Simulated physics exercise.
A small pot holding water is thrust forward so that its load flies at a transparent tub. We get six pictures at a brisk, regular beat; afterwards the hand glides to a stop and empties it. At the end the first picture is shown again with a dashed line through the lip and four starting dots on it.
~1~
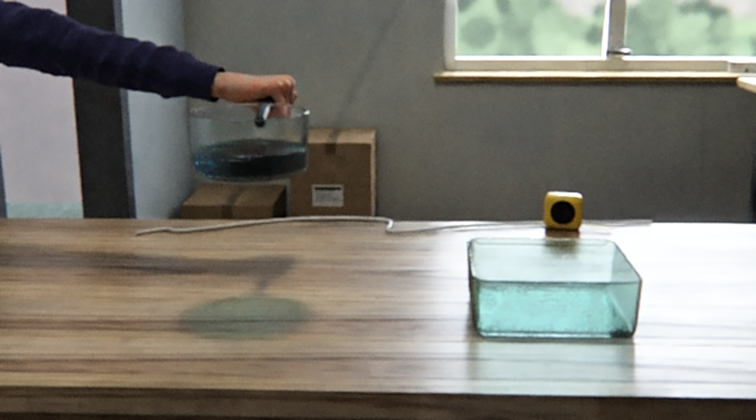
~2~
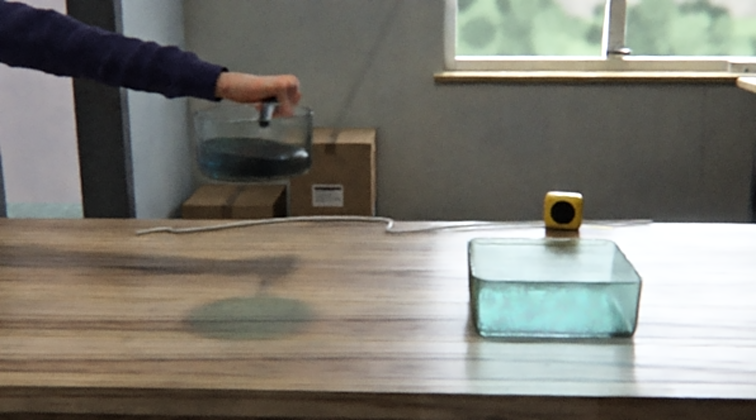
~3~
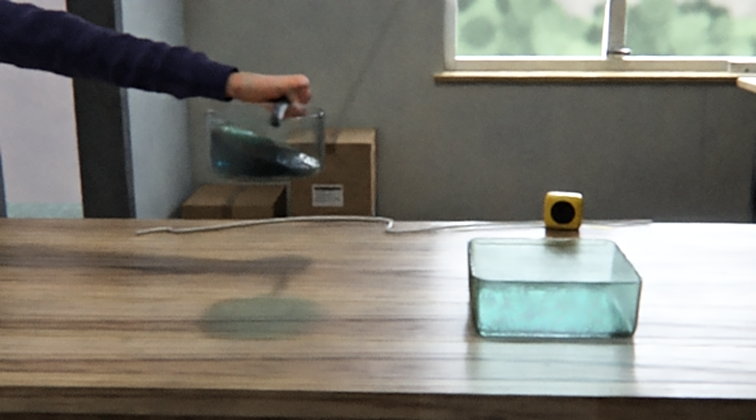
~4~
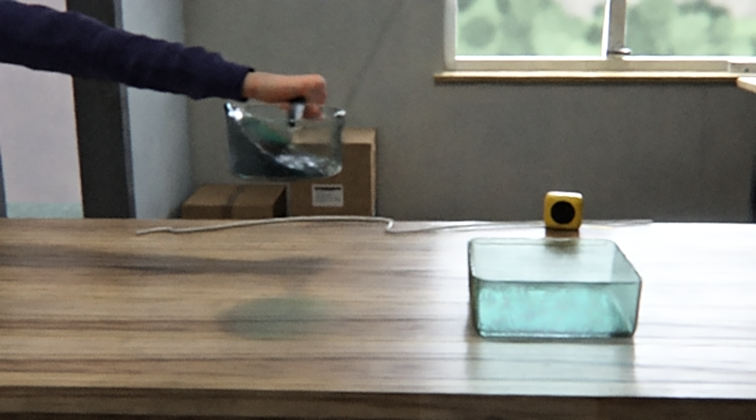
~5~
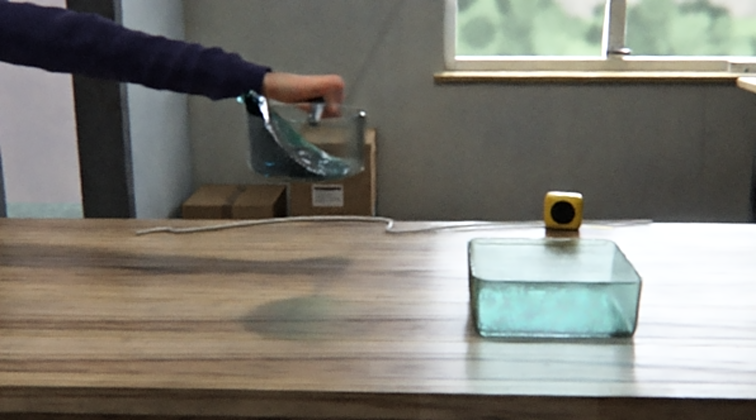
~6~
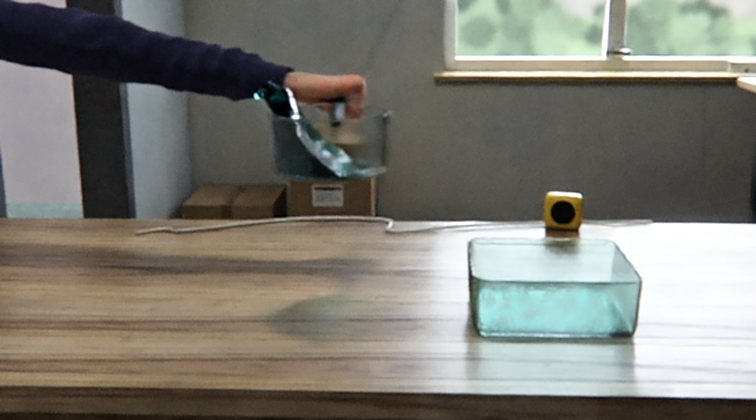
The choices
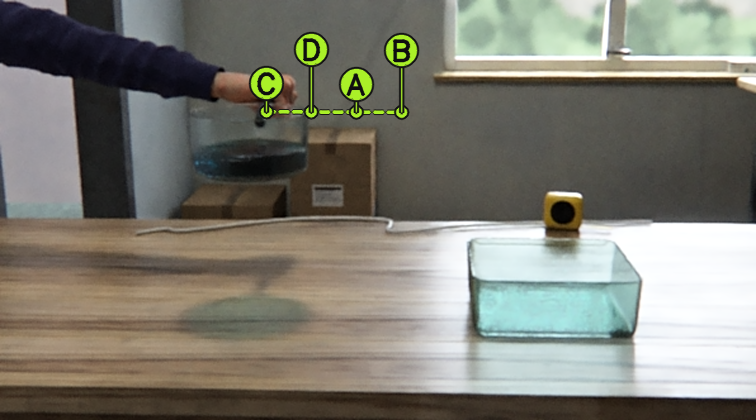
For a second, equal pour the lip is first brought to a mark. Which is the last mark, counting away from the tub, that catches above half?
That is dot A.
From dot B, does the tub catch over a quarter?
Yes.
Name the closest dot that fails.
The answer is D.
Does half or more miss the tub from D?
Yes.
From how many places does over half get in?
Two of the four.
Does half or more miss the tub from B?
No, that is safe.
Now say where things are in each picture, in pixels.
Upright, lip at (306, 111); tub from (473, 333) to (636, 335); nothing has left yet, in the first picture.
Upright, lip at (310, 111); nothing has left yet, in the second picture.
Upright, lip at (322, 112); nothing has left yet, in the third picture.
Upright, lip at (341, 112); water is over the rim, down to (236, 111), in the fourth picture.
Upright, lip at (363, 112); water is over the rim, down to (259, 111), in the fifth picture.
Upright, lip at (387, 112); water is over the rim, down to (282, 111), in the sixth picture.
On the marked copy, A at (356, 112); B at (401, 112); C at (266, 111); D at (311, 111).
With A, about 72 % lands in the tub, 11 % falls short and 17 % goes beside or beyond.
With B, about 66 % lands in the tub, 4 % falls short and 29 % goes beside or beyond.
With C, about 25 % lands in the tub, 70 % falls short and 4 % goes beside or beyond.
With D, about 38 % lands in the tub, 56 % falls short and 7 % goes beside or beyond.
